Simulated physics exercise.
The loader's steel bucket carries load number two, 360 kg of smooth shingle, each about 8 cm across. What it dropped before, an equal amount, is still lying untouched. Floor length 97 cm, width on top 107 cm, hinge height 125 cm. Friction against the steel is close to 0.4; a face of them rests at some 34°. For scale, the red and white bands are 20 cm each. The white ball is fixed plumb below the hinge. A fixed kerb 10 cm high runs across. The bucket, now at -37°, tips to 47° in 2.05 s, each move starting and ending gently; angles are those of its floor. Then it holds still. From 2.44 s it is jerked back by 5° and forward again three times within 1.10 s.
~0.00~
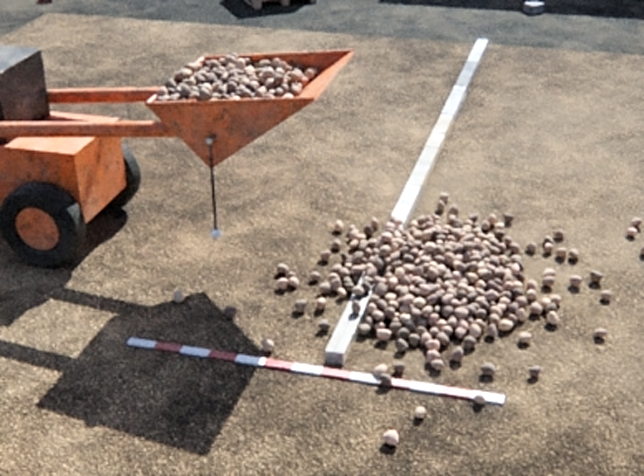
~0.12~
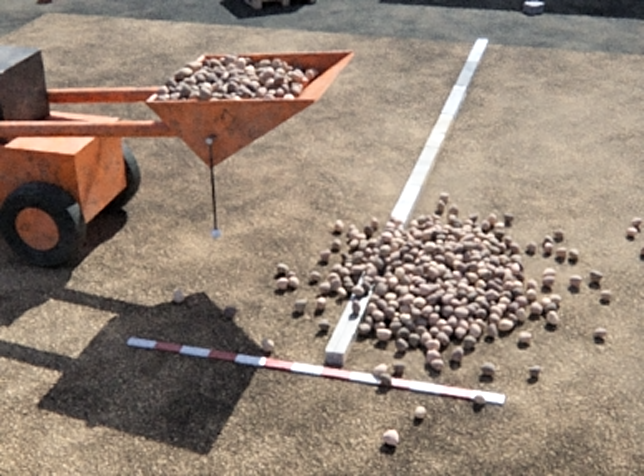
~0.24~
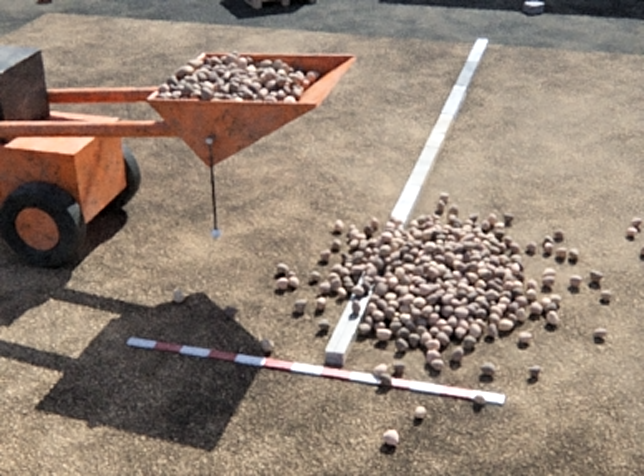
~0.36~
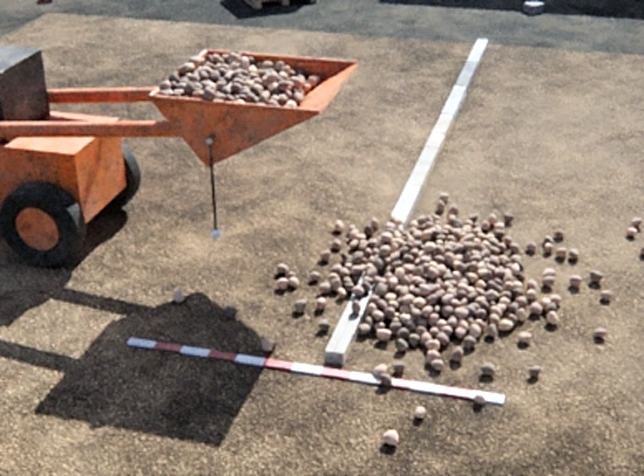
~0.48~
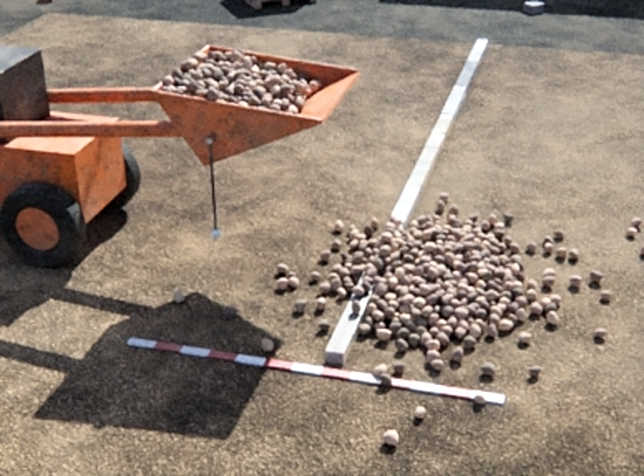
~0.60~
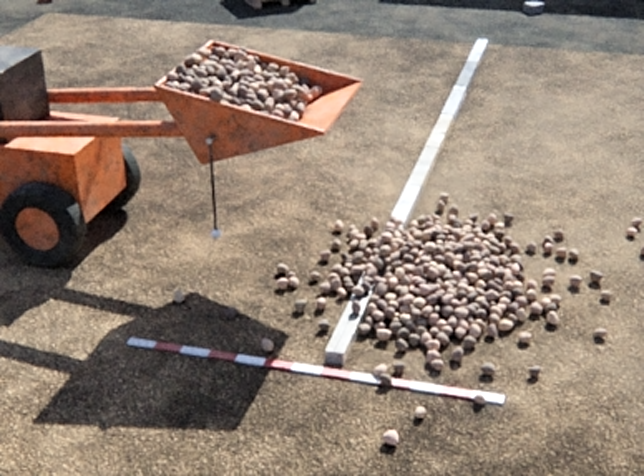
On a sunlit stretch of gritty ground, an orange loader at left slowly tilts its stone-filled bucket forward, the stones shifting slightly inside, while a heap of similar stones lies still across a pale kerb at right.
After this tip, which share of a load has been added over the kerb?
About 12 per cent.
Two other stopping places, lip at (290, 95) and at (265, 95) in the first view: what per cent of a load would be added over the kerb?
First some 5, then 0 per cent.
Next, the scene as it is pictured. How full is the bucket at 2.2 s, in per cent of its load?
Roughly 5 per cent is still inside.
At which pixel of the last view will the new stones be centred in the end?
Their middle is at about (342, 257).
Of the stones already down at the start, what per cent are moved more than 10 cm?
Roughly 5 per cent of them.
After 1.5 s the floor is at 34°; in per cent of one load, 91 in the bucket, 23 on this side of the kerb, 87 over the kerb; the foremost stones are past the picture's edge.
After 2.2 s the floor is at 47°; in per cent of one load, 5 in the bucket, 101 on this side of the kerb, 93 over the kerb; the foremost stones are past the picture's edge.
After 4.0 s the floor is at 47°; in per cent of one load, 0 in the bucket, 101 on this side of the kerb, 99 over the kerb; the foremost stones are past the picture's edge.
After 6.7 s the floor is at 47°; in per cent of one load, 0 in the bucket, 101 on this side of the kerb, 99 over the kerb; the foremost stones are past the picture's edge. Net gain over the kerb, 12.
